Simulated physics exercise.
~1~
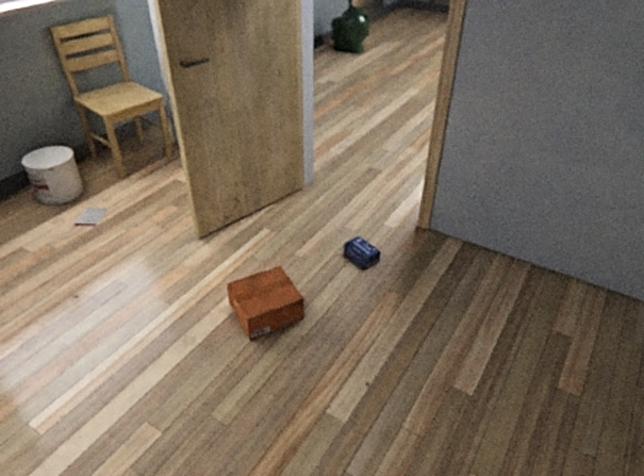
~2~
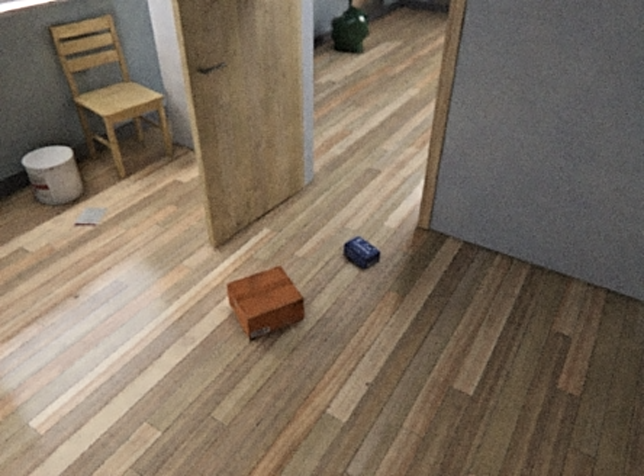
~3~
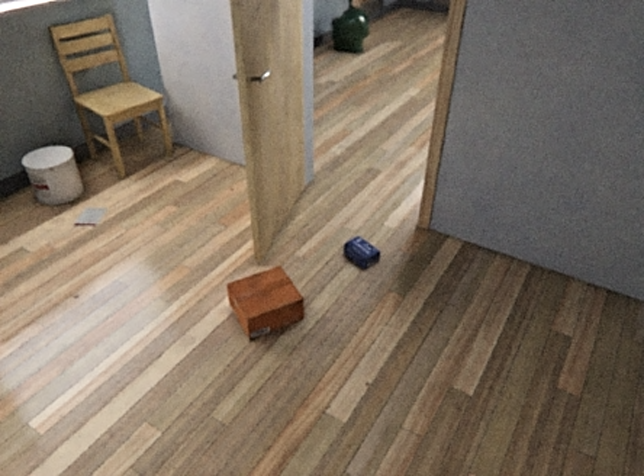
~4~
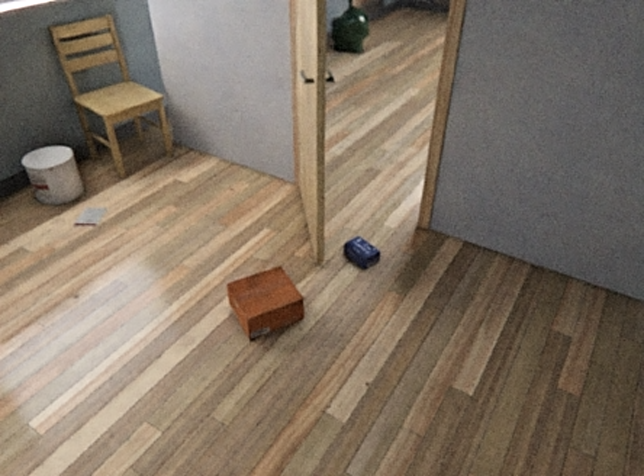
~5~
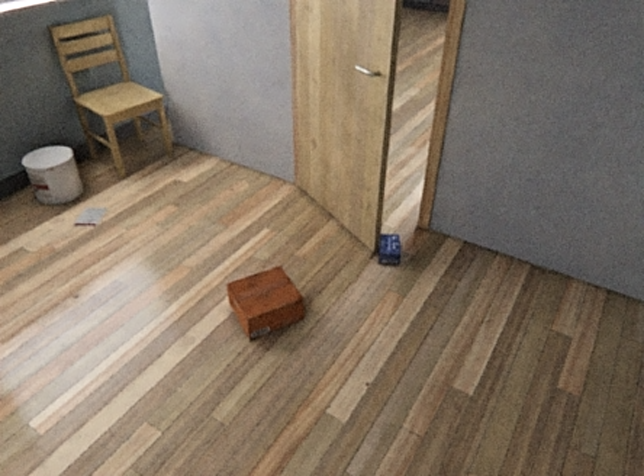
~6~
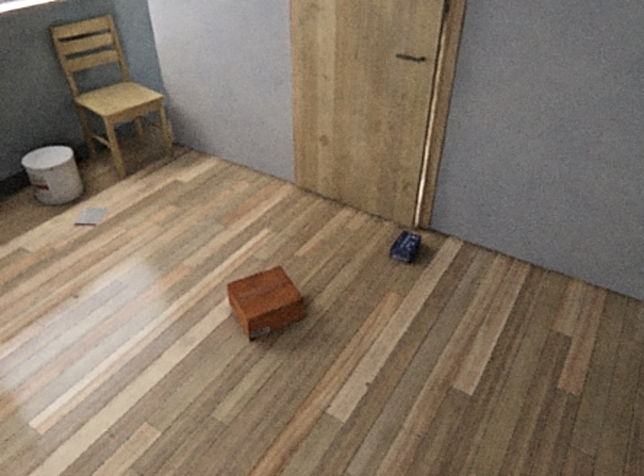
Wooden door swinging toward its frame, knocking a small blue box rightward past an unmoved orange box, ending nearly closed.
